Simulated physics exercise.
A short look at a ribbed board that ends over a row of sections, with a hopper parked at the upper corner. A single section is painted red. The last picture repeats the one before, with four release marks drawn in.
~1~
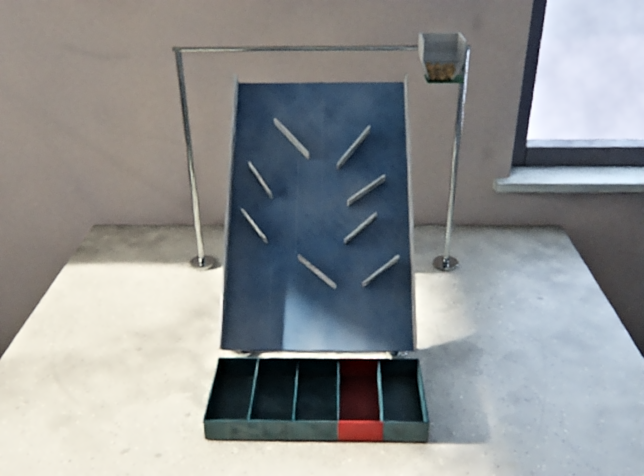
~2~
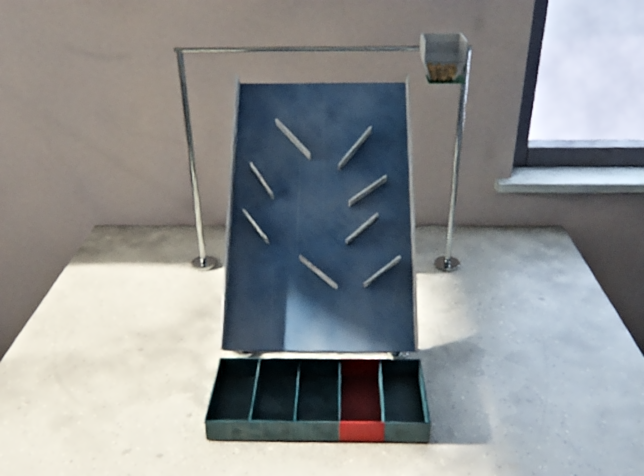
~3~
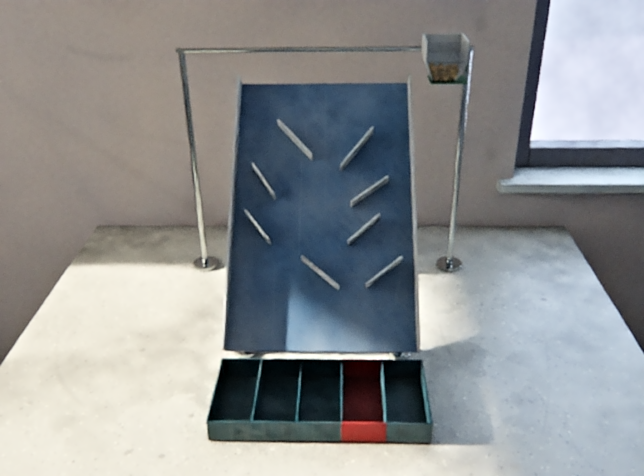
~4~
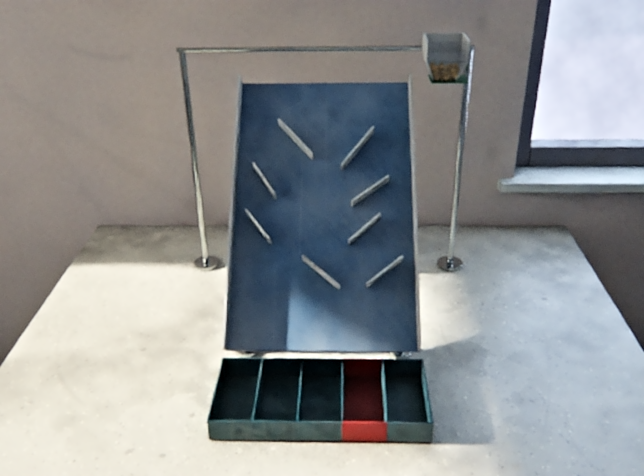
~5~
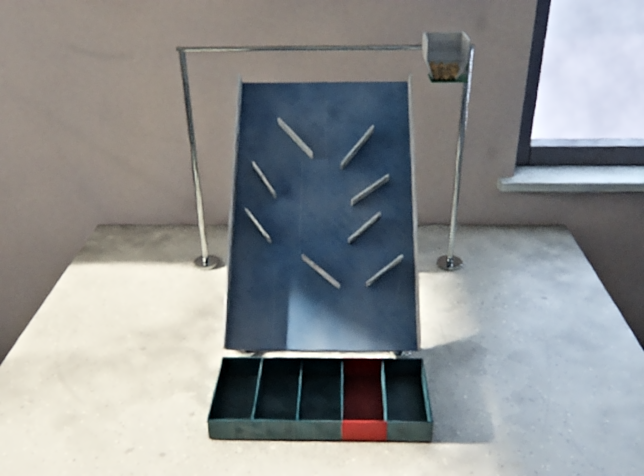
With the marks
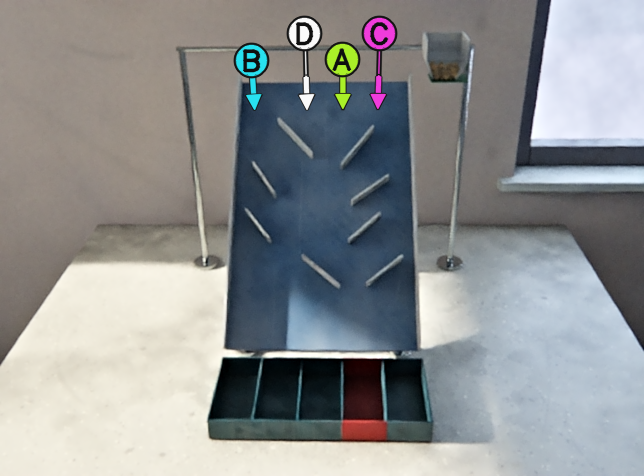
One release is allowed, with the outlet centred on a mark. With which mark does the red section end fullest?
Mark D.
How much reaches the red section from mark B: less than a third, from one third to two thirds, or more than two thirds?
It is less than a third.
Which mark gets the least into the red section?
B it is.
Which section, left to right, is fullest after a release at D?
It is the fourth one.
On the marked copy, mark A meets the board at (342, 103); mark B meets the board at (254, 104); mark C meets the board at (378, 103); mark D meets the board at (306, 104).
For mark A, roughly a third in the red section, roughly two thirds in other sections.
For mark B, just a few in the red section, almost all in other sections, about a tenth outside the box.
For mark C, roughly a quarter in the red section, roughly two thirds in other sections, about a tenth outside the box.
For mark D, the larger part in the red section, roughly a quarter in other sections.
